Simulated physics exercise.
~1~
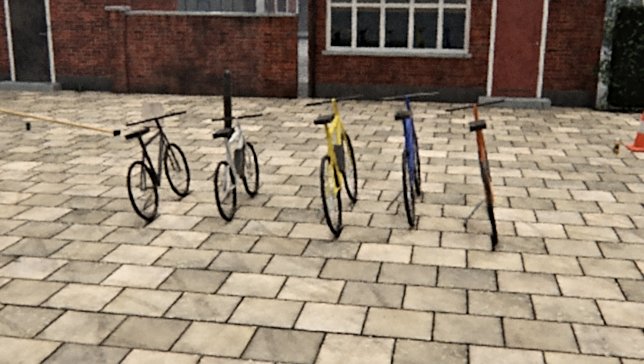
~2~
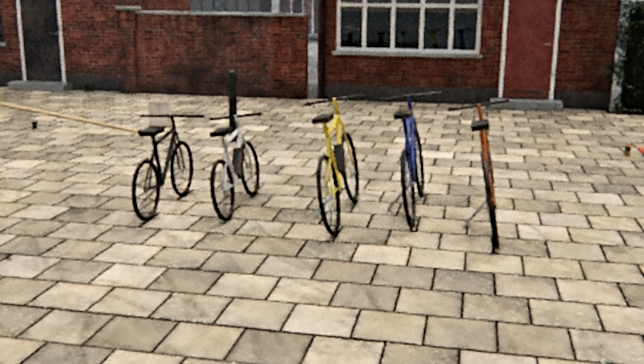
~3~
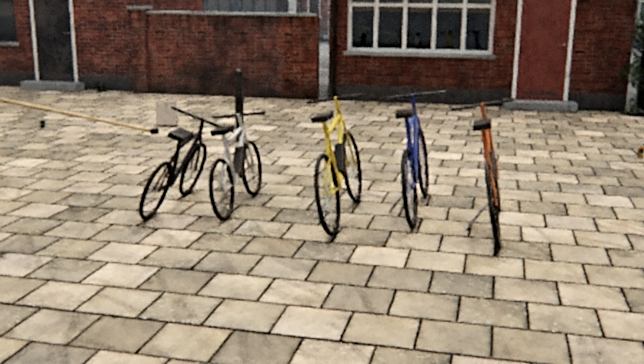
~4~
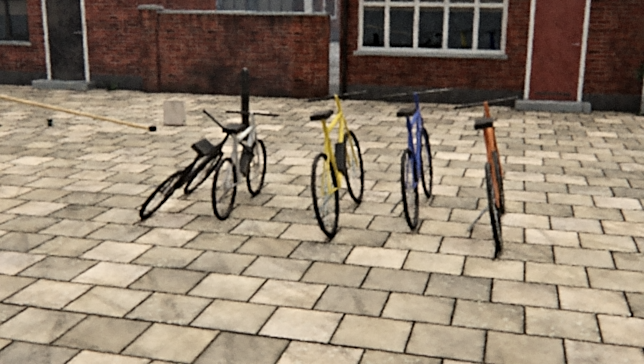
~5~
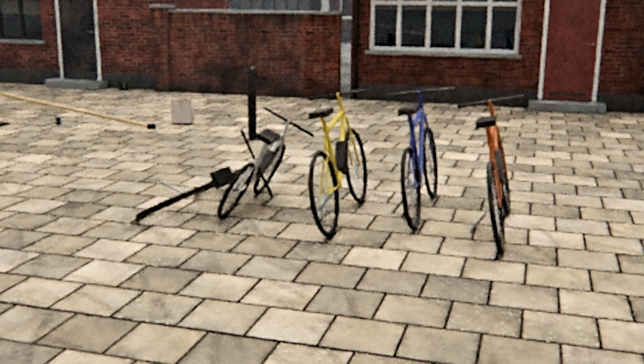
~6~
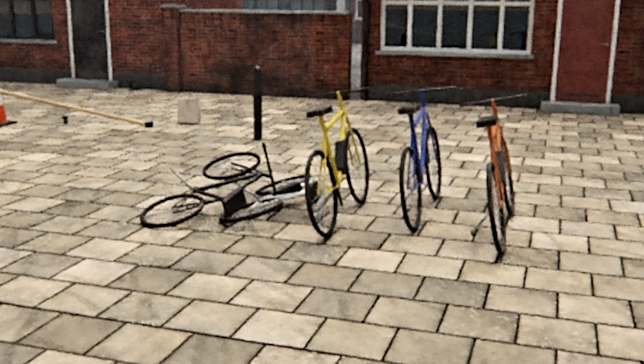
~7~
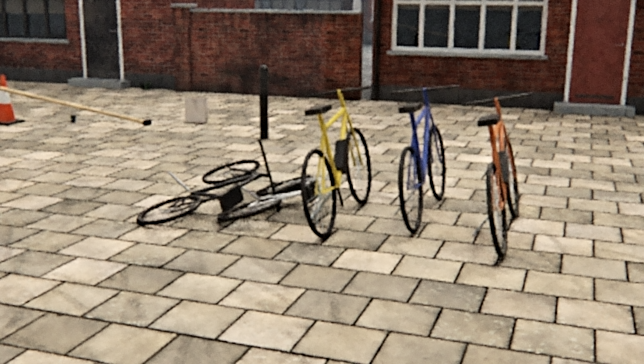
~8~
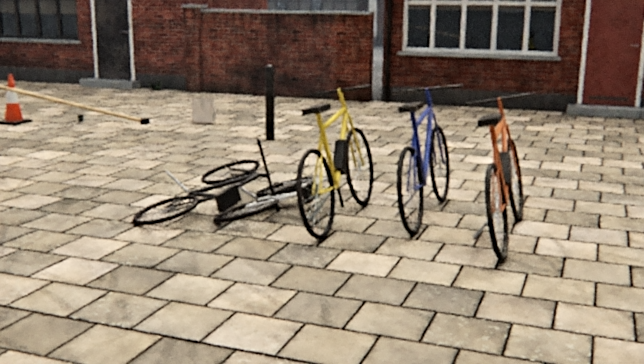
Two bicycles at the left topple onto the paving while the yellow, blue and orange ones stay standing.
